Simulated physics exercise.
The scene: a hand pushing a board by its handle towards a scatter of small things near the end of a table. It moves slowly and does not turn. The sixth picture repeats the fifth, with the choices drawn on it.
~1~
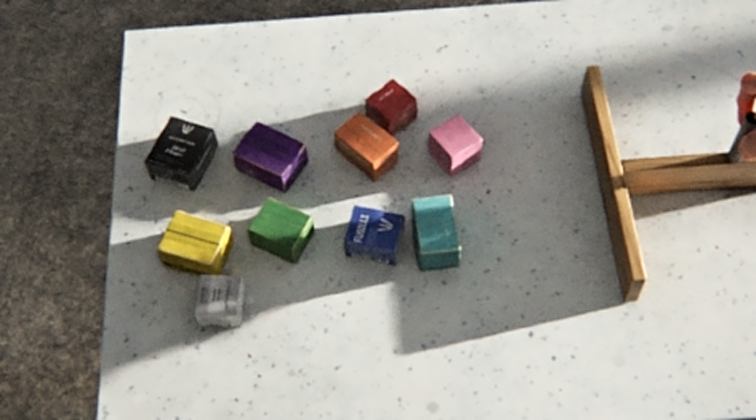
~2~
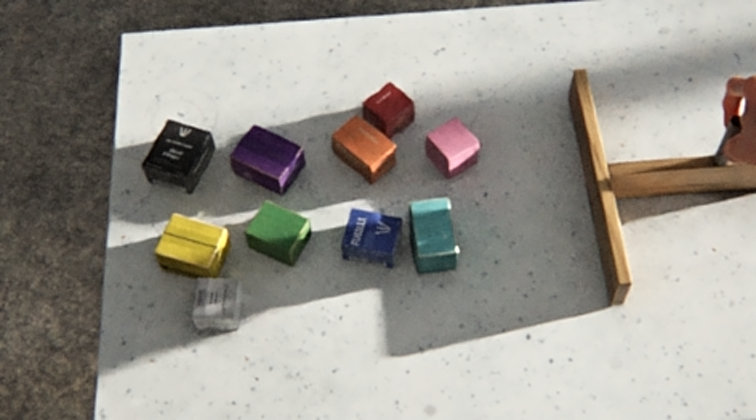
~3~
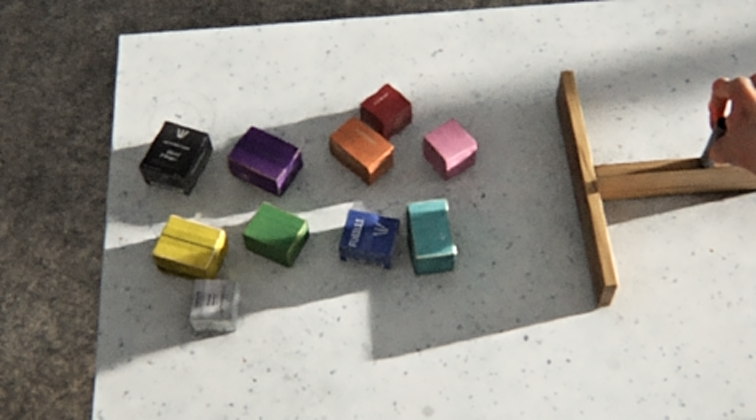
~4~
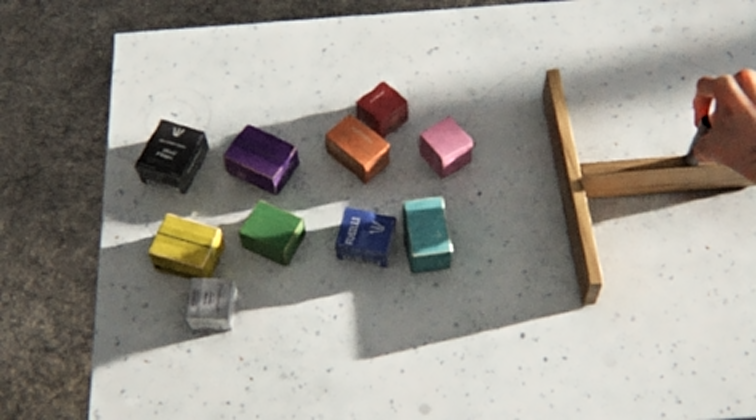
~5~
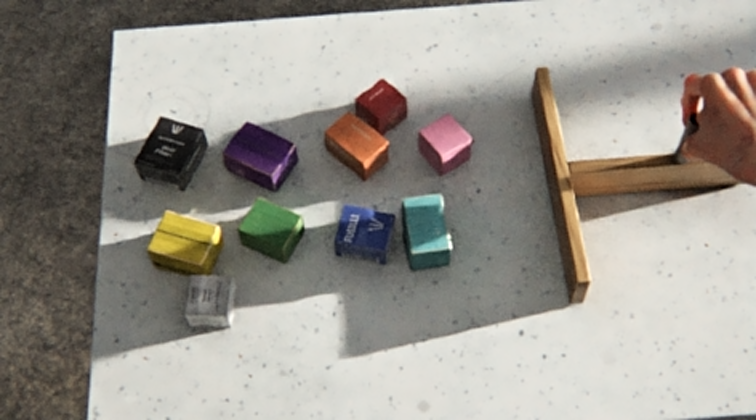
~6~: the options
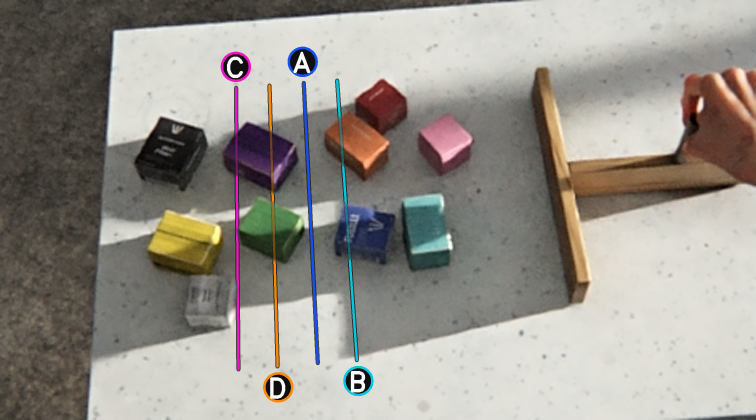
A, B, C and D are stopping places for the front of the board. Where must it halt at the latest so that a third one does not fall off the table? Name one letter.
No farther than C.
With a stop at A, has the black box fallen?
No.
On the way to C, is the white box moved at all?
No.
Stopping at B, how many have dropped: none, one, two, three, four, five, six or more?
By then, none.
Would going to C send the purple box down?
No.
On the marked copy, A at (310, 212); B at (346, 209); C at (237, 218); D at (273, 215).
With C. Early on, board (445, 176); pink block (410, 139); black box (173, 153).
Further on, board (329, 185); yellow box (143, 255); black box (157, 155).
At the end, board (237, 192); black box over the edge; yellow box over the edge; two fallen.
As for the rest, A is within the limit but short; B is within the limit but short; D is within the limit but short.
